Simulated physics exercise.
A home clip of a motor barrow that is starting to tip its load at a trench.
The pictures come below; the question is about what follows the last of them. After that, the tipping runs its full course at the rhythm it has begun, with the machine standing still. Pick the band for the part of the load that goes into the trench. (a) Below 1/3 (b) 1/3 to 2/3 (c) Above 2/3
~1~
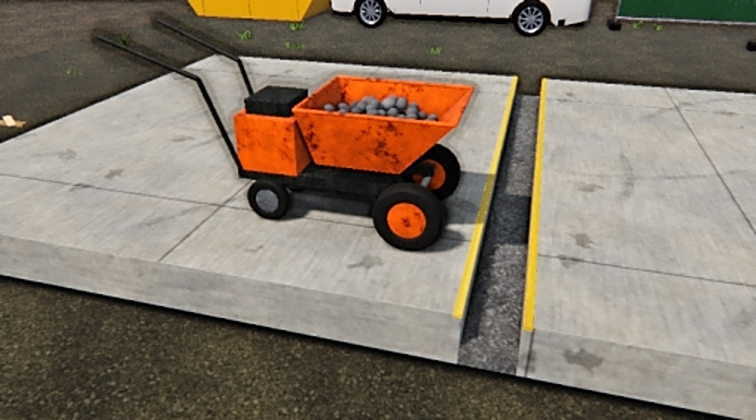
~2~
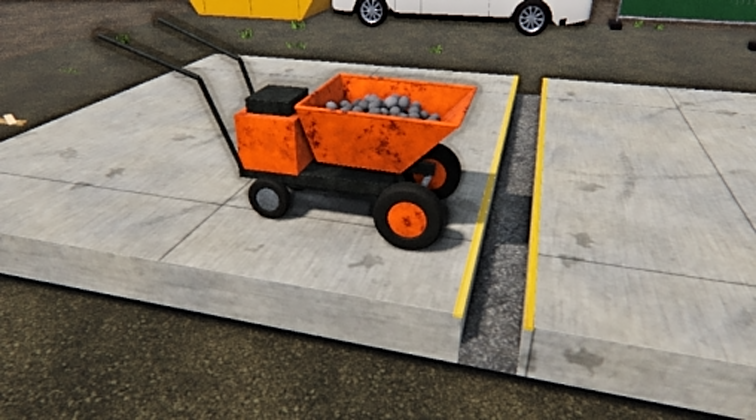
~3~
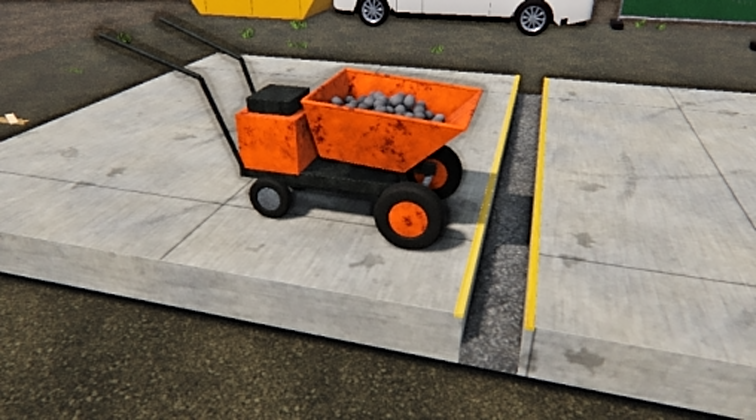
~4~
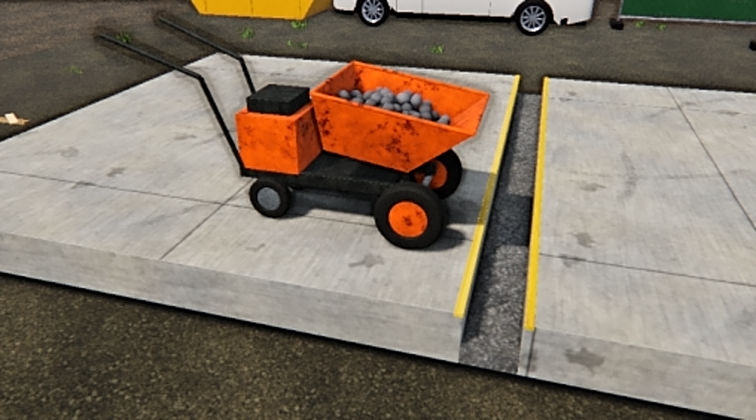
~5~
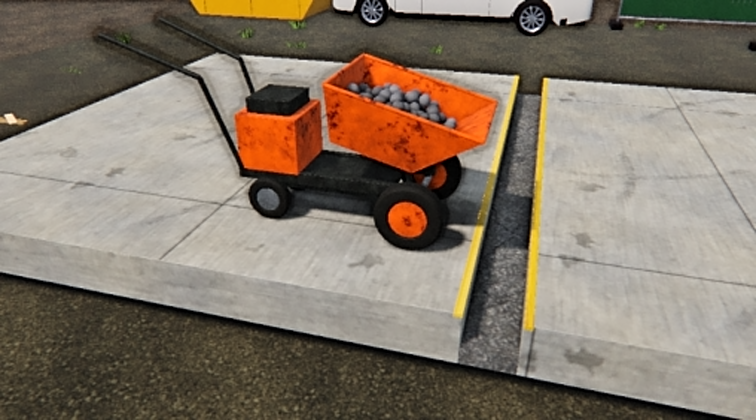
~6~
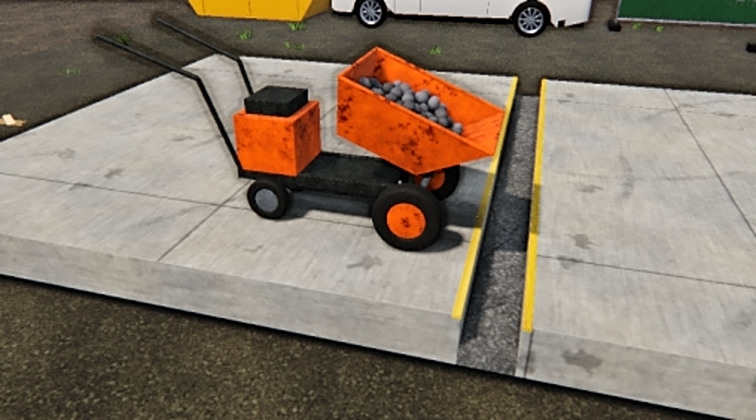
The answer is a.
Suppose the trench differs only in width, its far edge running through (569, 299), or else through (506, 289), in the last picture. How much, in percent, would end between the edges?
Roughly 90 % first, 0 % second.
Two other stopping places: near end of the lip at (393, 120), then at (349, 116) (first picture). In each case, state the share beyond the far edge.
Roughly 0 and 0 percent respectively.
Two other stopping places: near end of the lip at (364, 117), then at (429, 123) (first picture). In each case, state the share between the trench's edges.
Around 50 % the first time and around 70 % the second.
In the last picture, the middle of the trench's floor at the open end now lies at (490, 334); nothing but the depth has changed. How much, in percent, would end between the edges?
It would be close to 10 percent.
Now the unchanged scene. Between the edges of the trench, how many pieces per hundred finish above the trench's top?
Roughly 5 percent.
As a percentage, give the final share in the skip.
Some 15 in a hundred.
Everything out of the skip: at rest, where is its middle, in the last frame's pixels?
Around (565, 239).
Shortly afterwards, skip tipped steeply; the whole lot in the skip.
Next, skip tipped right over; near half in the skip; a little in or heaped over the trench; near half beyond it.
Some moments later, skip tipped right over; a little in the skip; a little in or heaped over the trench; near two thirds beyond it.
In the end, skip tipped right over; a little in the skip; a little in or heaped over the trench; near two thirds beyond it.
